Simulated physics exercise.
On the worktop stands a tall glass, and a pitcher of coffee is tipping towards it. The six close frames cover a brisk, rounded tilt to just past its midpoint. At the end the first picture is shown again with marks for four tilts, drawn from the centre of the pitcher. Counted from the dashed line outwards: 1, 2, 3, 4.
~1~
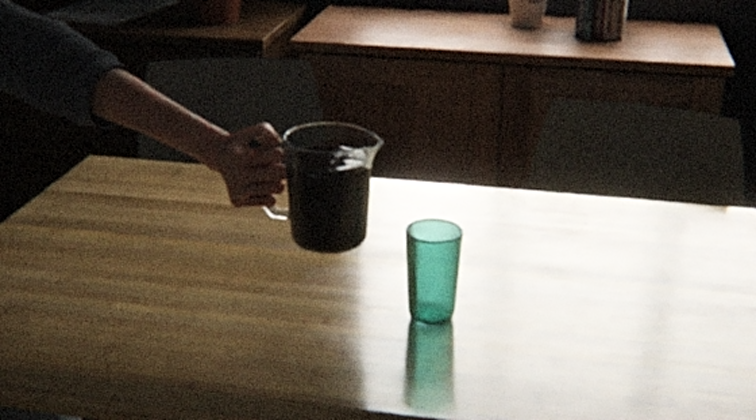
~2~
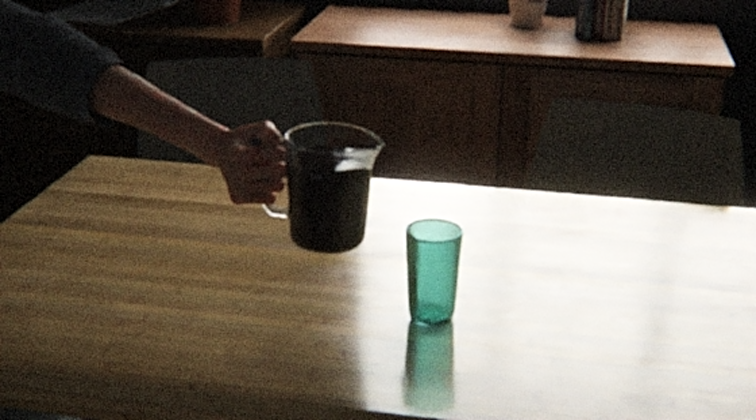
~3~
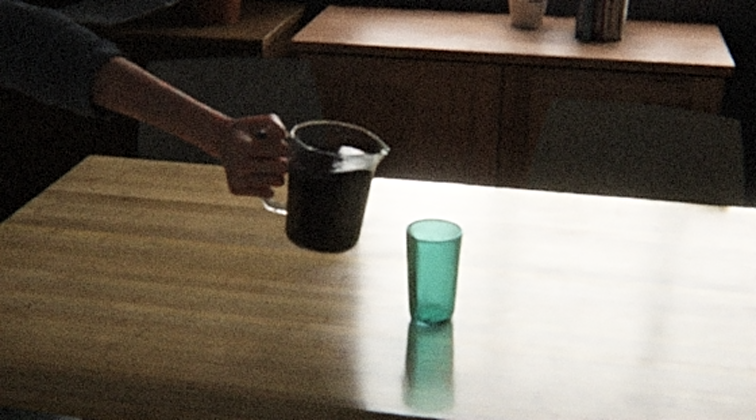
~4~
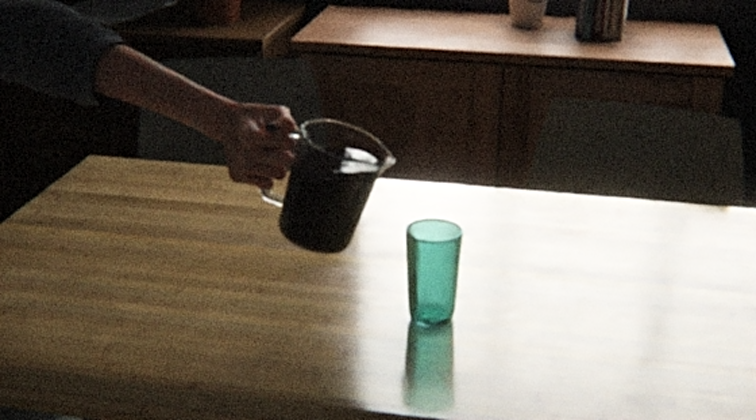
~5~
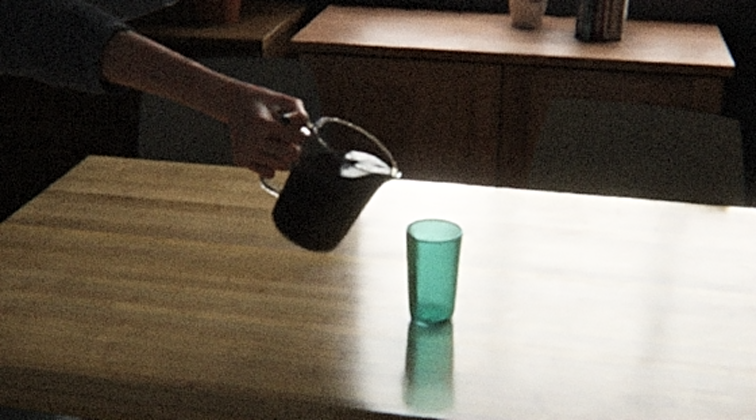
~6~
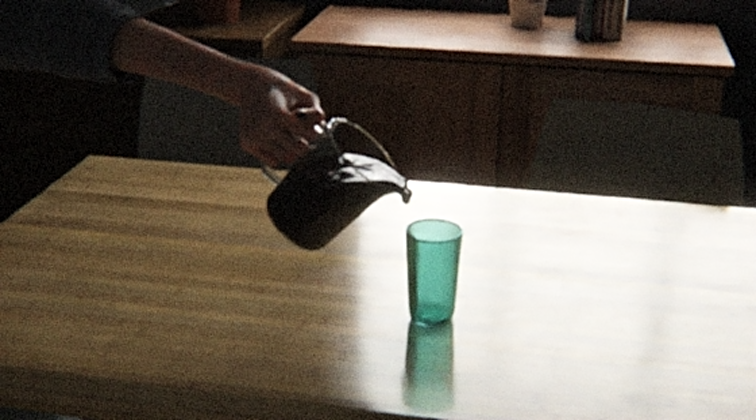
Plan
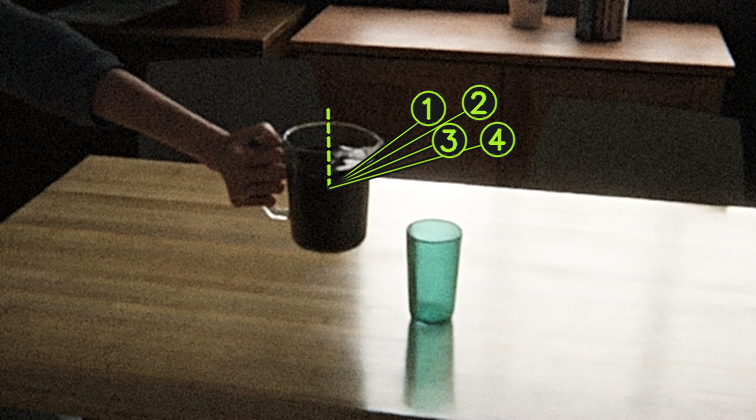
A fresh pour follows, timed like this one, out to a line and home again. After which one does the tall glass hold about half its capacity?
The best tilt is 1.
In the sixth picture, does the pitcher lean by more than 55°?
No, it does not.
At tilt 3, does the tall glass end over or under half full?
Over.
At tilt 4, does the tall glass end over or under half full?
Over half.
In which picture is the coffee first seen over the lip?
Picture 6.
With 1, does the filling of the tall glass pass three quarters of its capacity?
No, it does not.
In lime, 1 at (417, 122); 2 at (464, 111); 3 at (432, 145); 4 at (481, 145).
With 1, the tall glass ends with about 47 % of what it can hold.
With 2, the tall glass ends with about 69 % of what it can hold.
With 3, the tall glass ends with about 91 % of what it can hold.
With 4, the tall glass is filled to the brim; 12 % of the coffee is spilt.
